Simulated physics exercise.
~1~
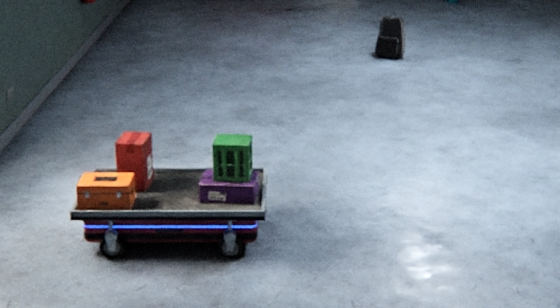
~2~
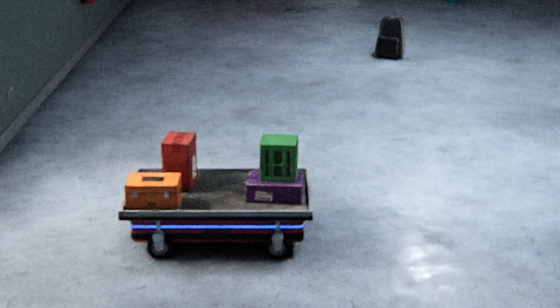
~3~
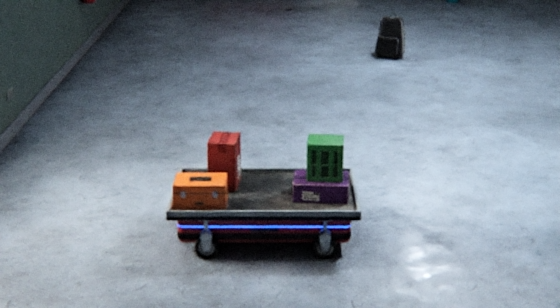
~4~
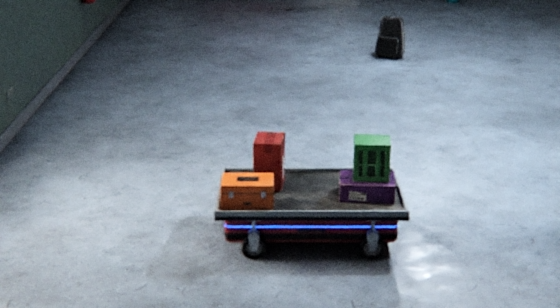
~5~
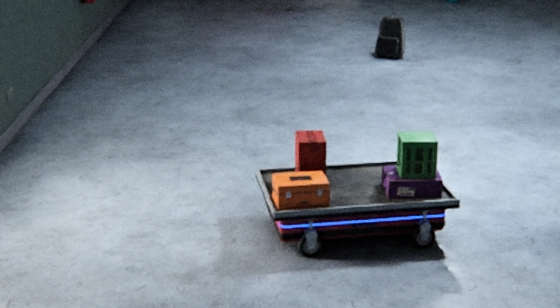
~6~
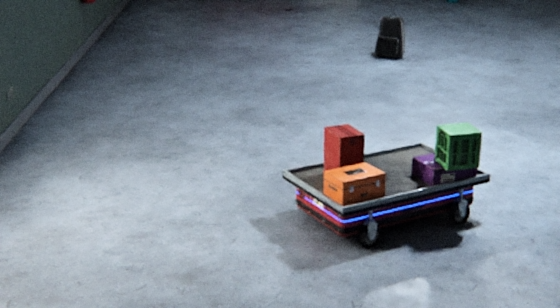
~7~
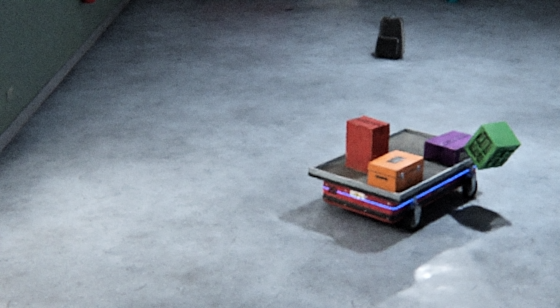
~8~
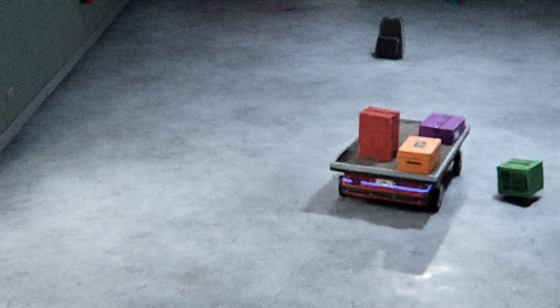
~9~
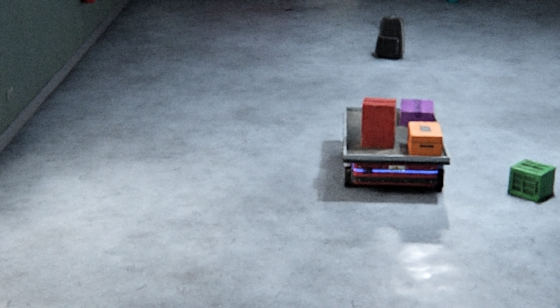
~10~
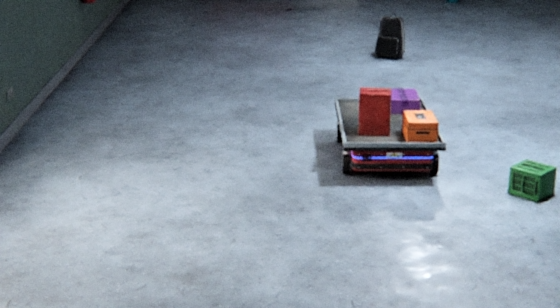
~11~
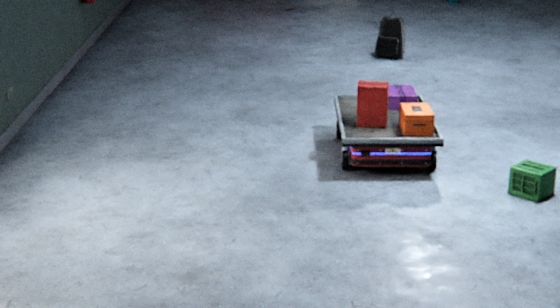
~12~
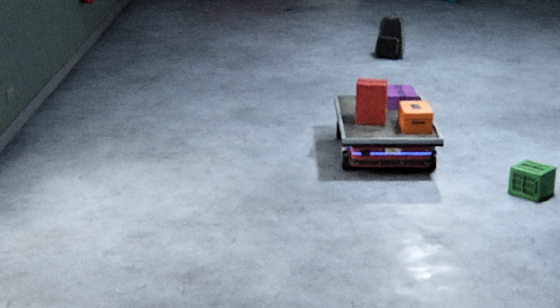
Robot cart carrying four boxes rolls right, then turns away from the camera, spilling a green crate onto the floor before stopping.
